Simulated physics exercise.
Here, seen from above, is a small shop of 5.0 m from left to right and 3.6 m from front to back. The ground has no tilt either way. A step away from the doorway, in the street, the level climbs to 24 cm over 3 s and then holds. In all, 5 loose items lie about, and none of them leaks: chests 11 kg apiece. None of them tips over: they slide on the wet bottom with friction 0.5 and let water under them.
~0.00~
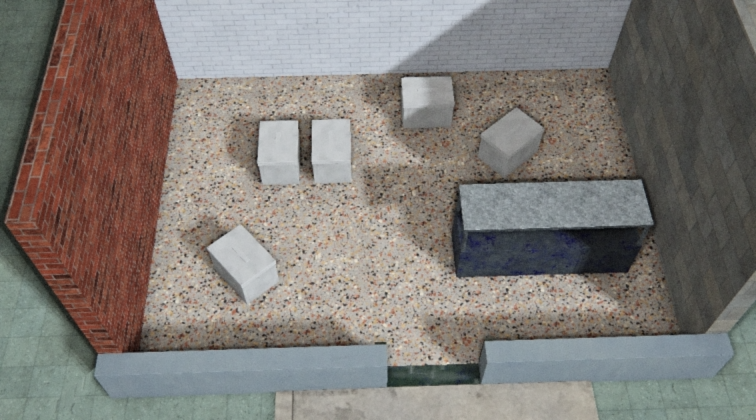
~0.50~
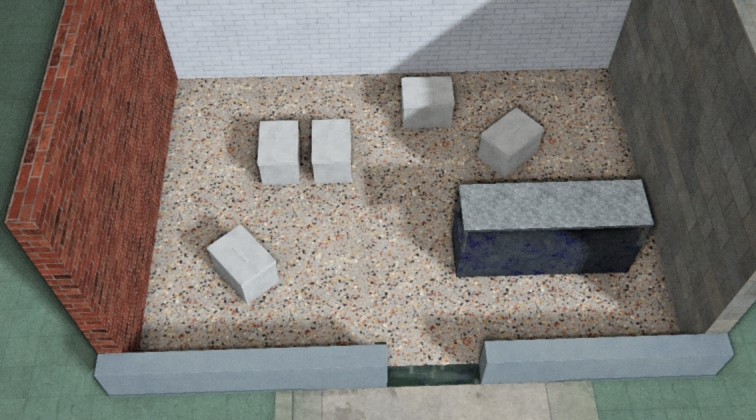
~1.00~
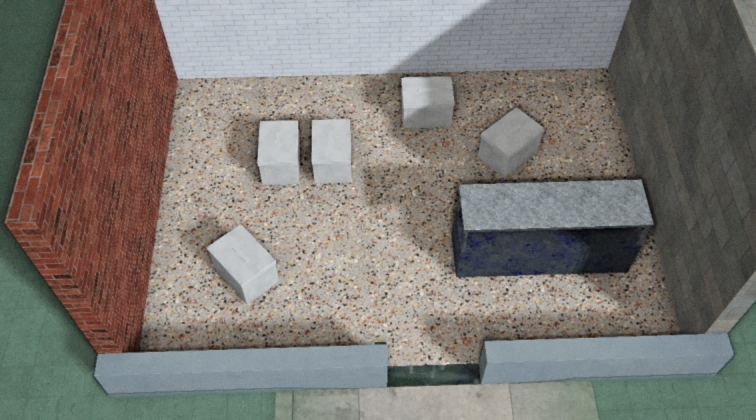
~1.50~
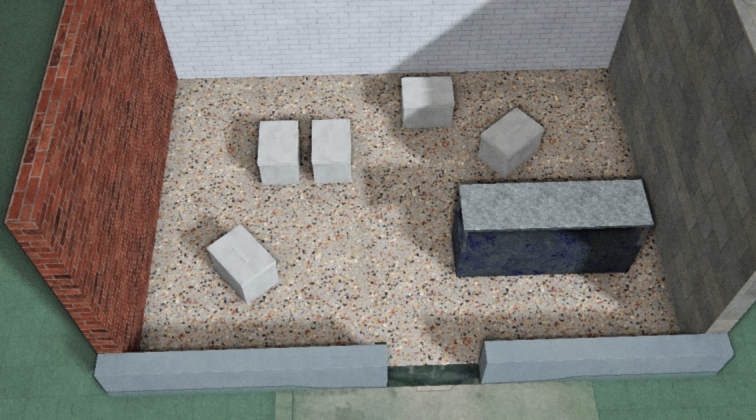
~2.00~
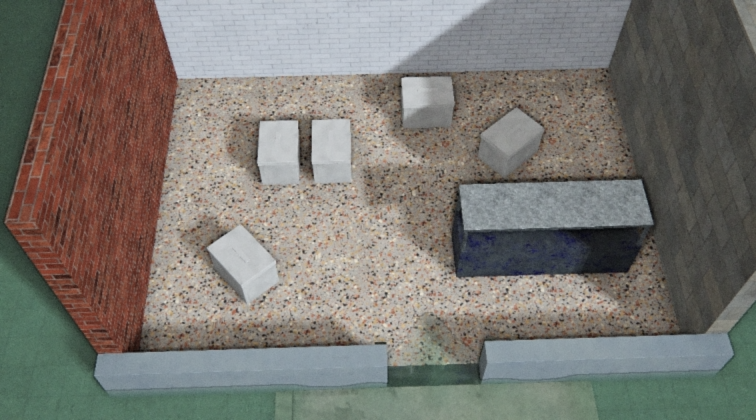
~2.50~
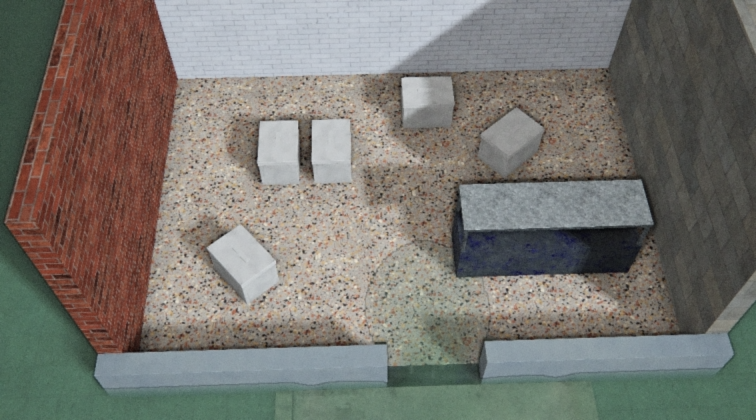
Shallow, clear water seeping through the doorway onto the speckled floor of a small walled shop, five pale chests staying still.
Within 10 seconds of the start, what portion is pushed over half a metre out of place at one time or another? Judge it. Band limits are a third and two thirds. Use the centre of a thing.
The share is one to two thirds.
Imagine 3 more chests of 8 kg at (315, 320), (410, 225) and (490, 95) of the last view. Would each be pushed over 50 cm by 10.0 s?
In order: Below the mark, above the mark, above the mark.
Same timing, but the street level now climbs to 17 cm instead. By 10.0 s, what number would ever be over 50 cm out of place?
Then it comes to 1.
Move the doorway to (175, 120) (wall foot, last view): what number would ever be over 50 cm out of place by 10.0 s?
Result: 4 of them.
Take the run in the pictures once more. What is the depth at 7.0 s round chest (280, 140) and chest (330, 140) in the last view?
4 and 7 cm.
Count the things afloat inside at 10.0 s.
The count is 3.
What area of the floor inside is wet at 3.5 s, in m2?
Roughly 4.5 m2 of it is wet.
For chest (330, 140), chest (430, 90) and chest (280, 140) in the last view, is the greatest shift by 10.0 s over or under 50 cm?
Taking them in that order, the first is beyond the limit, the second beyond the limit and the third beyond the limit.
After 3.5 s 0 of 5 are over 50 cm from their spots; 0 afloat.
After 4.5 s 0 of 5 are over 50 cm from their spots; 0 afloat.
After 7.0 s 2 of 5 are over 50 cm from their spots; 1 afloat.
After 10.0 s 3 of 5 are over 50 cm from their spots, and 3 have been at some point; 3 afloat.
